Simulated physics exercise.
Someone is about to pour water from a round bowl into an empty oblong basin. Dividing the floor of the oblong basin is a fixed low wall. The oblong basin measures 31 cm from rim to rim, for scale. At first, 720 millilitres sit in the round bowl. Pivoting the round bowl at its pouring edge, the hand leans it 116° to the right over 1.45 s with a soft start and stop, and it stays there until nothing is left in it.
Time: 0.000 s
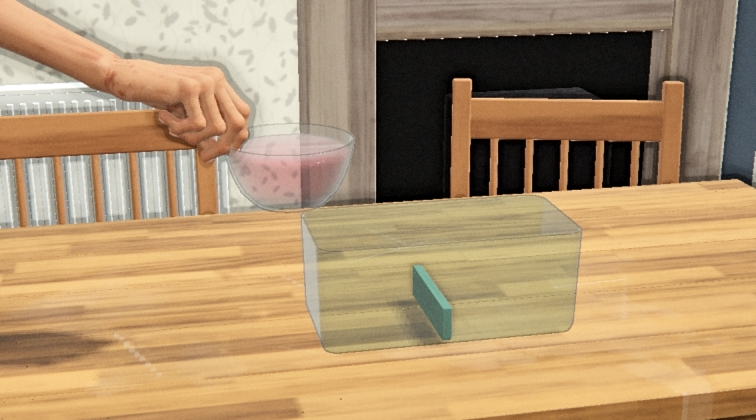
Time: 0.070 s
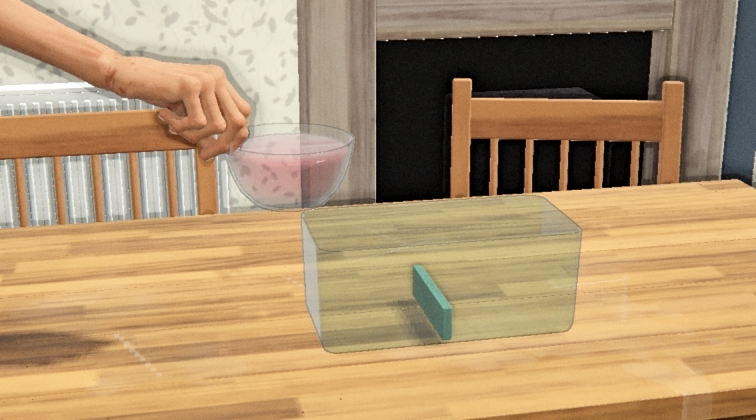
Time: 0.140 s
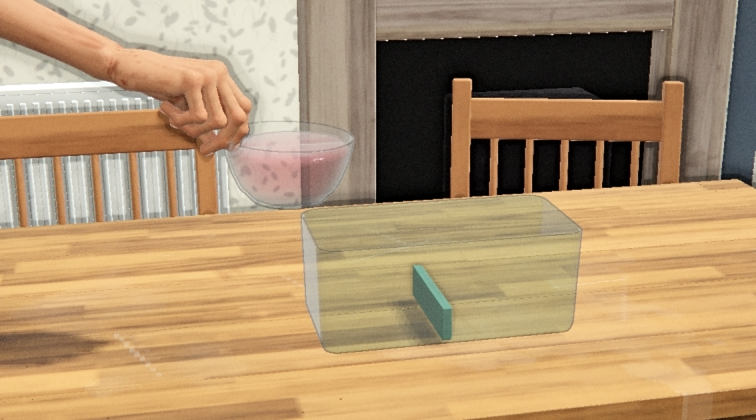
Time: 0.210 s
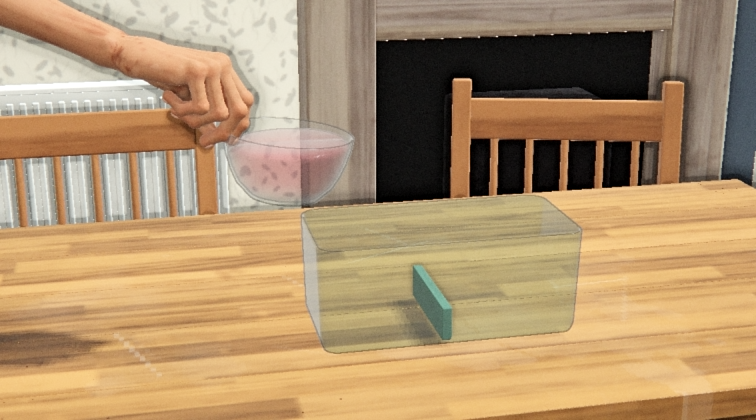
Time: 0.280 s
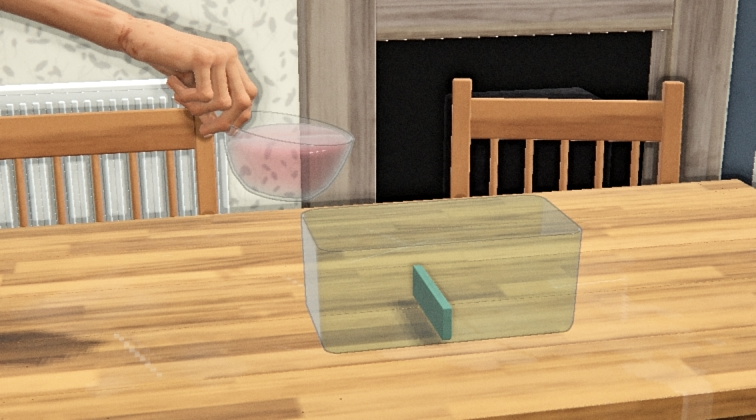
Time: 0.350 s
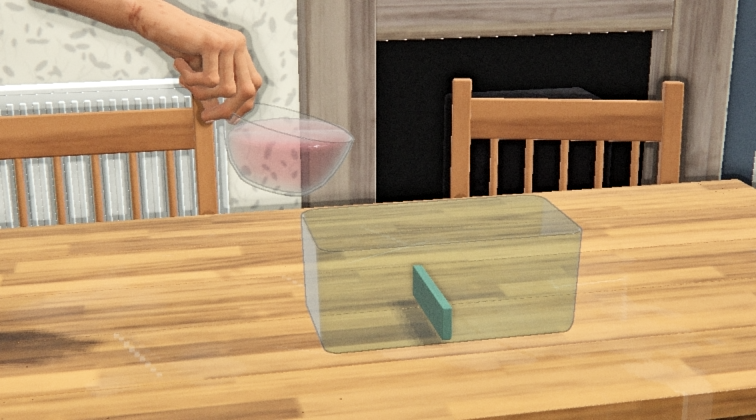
A round glass bowl of pink liquid, held at its left side by a hand, leaned slowly to the right above a clear oblong basin with a small green wall inside, on a wooden table.
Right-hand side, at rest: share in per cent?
69 per cent.
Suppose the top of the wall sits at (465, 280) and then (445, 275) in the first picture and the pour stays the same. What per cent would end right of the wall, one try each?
Result: 5 per cent, then 30 per cent.
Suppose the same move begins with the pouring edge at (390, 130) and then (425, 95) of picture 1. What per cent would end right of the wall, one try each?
Respectively 90 and 90 %.
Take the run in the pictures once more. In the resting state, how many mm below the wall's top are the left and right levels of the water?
Measured: Left around 30 mm, right around 18 mm.
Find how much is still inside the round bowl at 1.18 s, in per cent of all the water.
About 0 % is still there.
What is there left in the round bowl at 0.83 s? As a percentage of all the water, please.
Roughly 36 per cent.
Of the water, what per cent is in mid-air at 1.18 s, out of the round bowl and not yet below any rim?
Estimate: Around 6 per cent.
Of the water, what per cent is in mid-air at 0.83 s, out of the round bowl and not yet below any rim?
Some 34 per cent.
By 0.83 s the tilt is 71° and 36 per cent is still to pour, 18 is left of the wall and 11 right of it.
By 1.18 s the tilt is 106° and 0 per cent is still to pour, 27 is left of the wall and 67 right of it.
By 1.55 s the tilt is 116° and 0 per cent is still to pour, 30 is left of the wall and 69 right of it.
By 1.95 s the tilt is 116° and 0 per cent is still to pour, 30 is left of the wall and 69 right of it.
At rest 30 per cent lies left of the wall, 69 right of it and 1 outside.
